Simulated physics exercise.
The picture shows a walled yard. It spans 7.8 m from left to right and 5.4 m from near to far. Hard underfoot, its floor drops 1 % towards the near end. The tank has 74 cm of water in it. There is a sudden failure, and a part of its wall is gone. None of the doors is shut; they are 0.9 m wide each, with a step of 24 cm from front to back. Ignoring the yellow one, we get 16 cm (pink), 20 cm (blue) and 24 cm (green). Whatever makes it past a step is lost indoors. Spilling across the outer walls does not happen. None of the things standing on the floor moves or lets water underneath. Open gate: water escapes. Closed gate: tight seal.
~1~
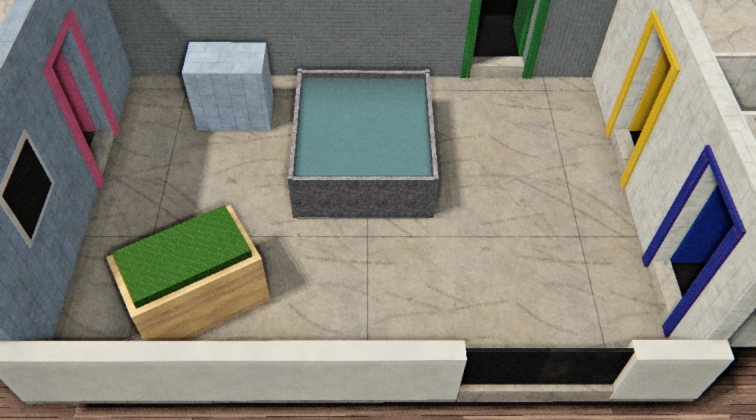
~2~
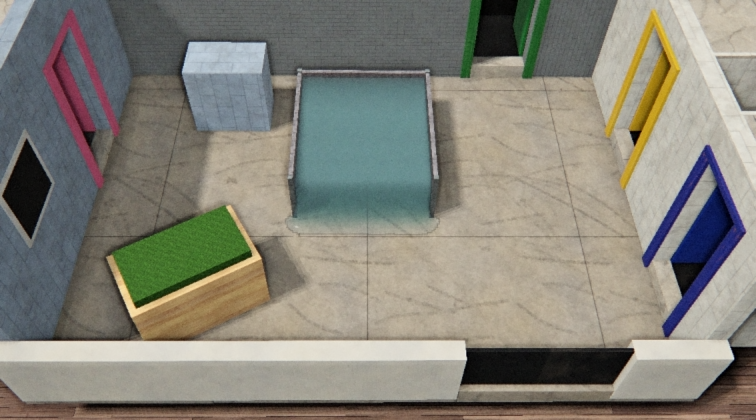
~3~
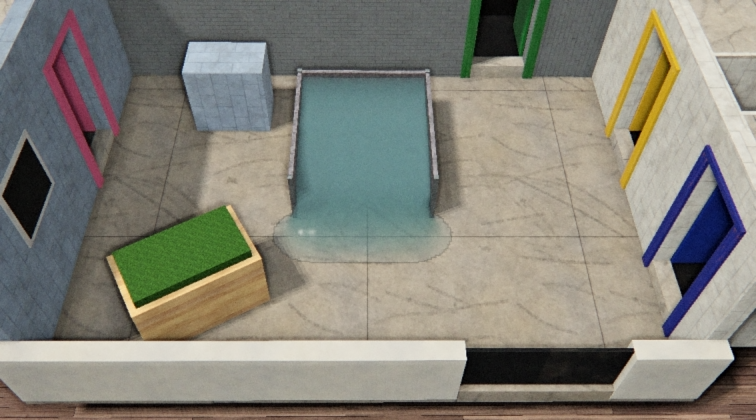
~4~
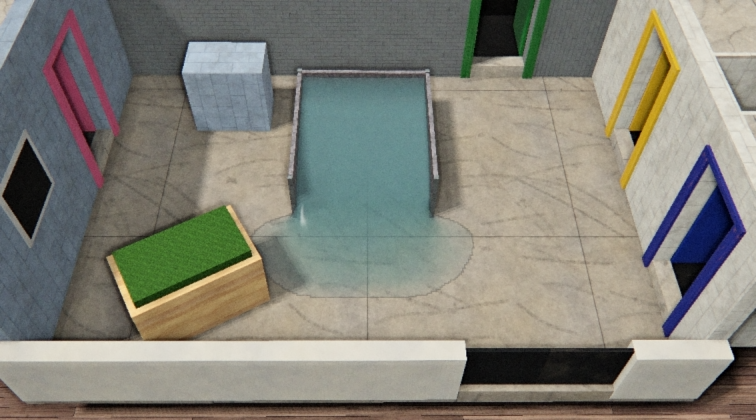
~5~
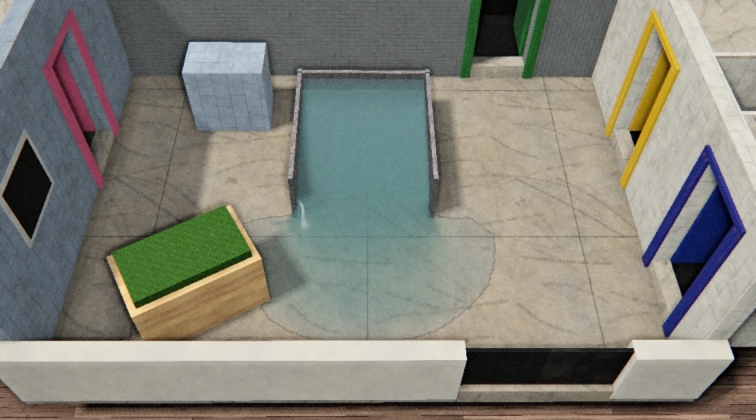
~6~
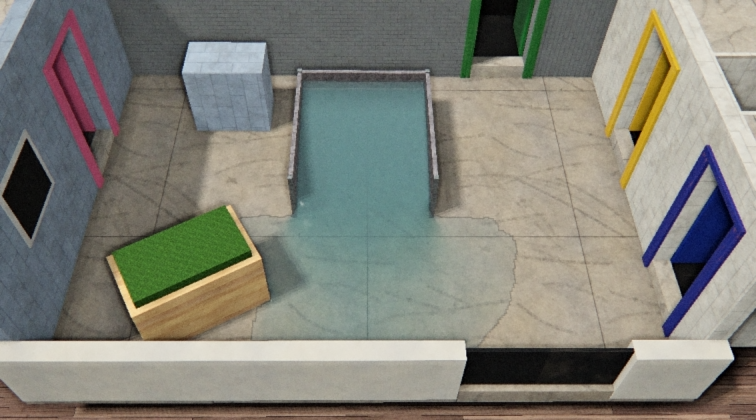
A walled yard with a pale stone floor, seen from high above its near wall, holds a grey tank of blue-green water near the back. A pale blue block and a green-topped wooden box stand to the left, with a pink doorway left, green behind, and yellow and blue right. The tank's near side vanishes and water pours out, spreading forward and sideways in a thin rounded sheet, while the camera stays still.
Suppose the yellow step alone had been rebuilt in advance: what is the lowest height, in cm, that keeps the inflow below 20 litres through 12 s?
About 6 cm.
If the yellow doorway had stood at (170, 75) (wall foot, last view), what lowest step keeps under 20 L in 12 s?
You'd want it roughly 8.5 cm high.
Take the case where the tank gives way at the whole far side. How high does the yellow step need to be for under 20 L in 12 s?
Required height: Approx. 14.5 cm.
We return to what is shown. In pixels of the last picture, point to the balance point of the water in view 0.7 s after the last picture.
My guess is close to (364, 229).
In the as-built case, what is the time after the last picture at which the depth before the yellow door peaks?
About 10.0 seconds.
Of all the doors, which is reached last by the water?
Answer: Green.
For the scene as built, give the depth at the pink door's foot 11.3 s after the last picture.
Roughly 7.5 cm deep.
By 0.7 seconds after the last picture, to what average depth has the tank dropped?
Around 36 centimetres.
Then, 0.7 s after the last picture water covers 30 % of the floor, deepest (50 cm) near (310, 373); it has not reached the yellow door.
Then, 2.3 s after the last picture water covers 45 % of the floor, deepest (42 cm) near (209, 360); it has not reached the yellow door.
Then, 11.3 s after the last picture water covers 100 % of the floor, deepest (13 cm) near (177, 373); 8 cm at the yellow door, 0 litres in over its 22 cm step.
At the yellow door as built, the water peaked near 11 cm, 9.9 s after the last picture.
With a step of 5.5 cm, 26 litres would have come in within the 12 s; with 6.5 cm, 14 litres. So under 20 litres takes about 6 cm.
